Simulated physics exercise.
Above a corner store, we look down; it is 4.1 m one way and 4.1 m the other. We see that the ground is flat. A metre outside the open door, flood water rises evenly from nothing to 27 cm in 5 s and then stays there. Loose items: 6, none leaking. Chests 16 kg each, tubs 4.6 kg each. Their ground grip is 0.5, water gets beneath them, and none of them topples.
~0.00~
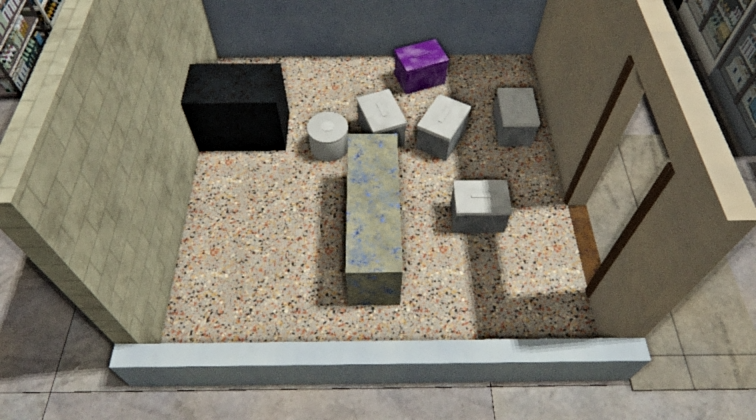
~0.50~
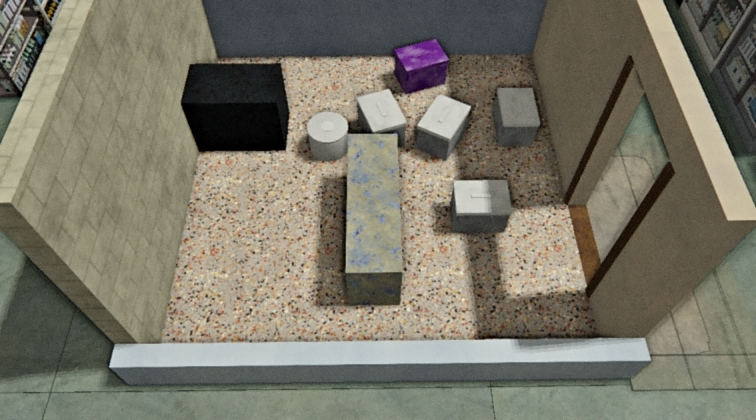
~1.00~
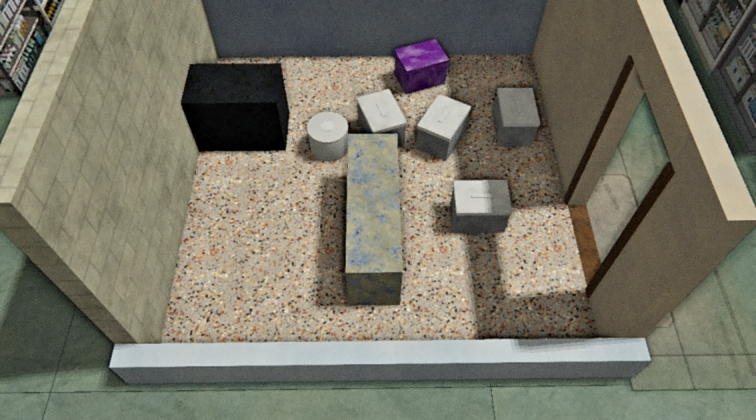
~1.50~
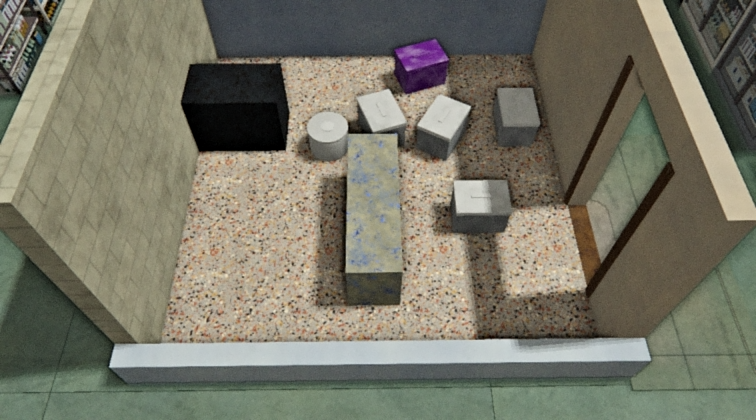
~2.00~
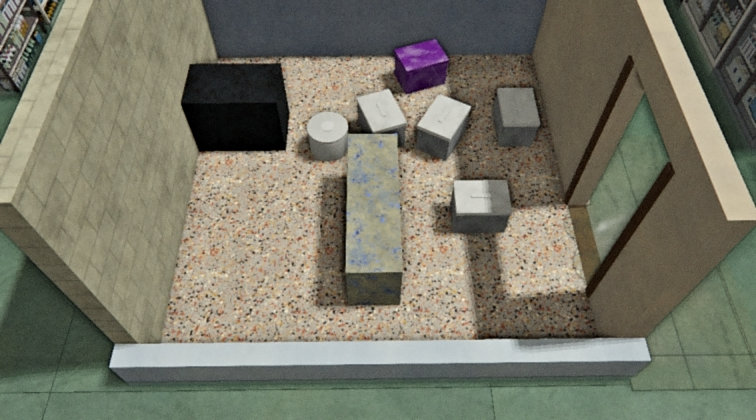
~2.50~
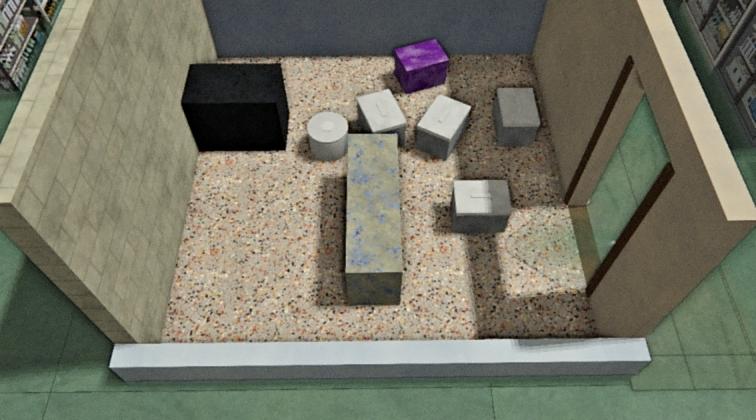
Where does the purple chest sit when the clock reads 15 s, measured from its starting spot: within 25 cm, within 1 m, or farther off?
The move is big.
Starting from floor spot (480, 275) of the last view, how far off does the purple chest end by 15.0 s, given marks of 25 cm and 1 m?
I'd say it goes a long distance.
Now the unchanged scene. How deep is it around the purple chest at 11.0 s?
Depth approx. 13 cm.
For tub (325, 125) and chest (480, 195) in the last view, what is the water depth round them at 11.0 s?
Roughly 6 and 9 cm.
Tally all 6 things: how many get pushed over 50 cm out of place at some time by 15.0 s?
6 in all.
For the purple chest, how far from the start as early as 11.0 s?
Some 50 cm from the start.
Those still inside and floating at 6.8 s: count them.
At that time, 1.
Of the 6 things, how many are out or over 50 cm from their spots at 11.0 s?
Tally: 3.
After 3.5 s the purple chest is near (421, 55), 0.0 m from its start, aground; 0 afloat.
After 6.8 s the purple chest is near (421, 55), 0.0 m from its start, aground; 1 afloat.
After 11.0 s the purple chest is near (386, 37), 0.5 m from its start, afloat; 5 afloat.
After 15.0 s the purple chest is near (250, 67), 2.0 m from its start, afloat; 6 afloat.
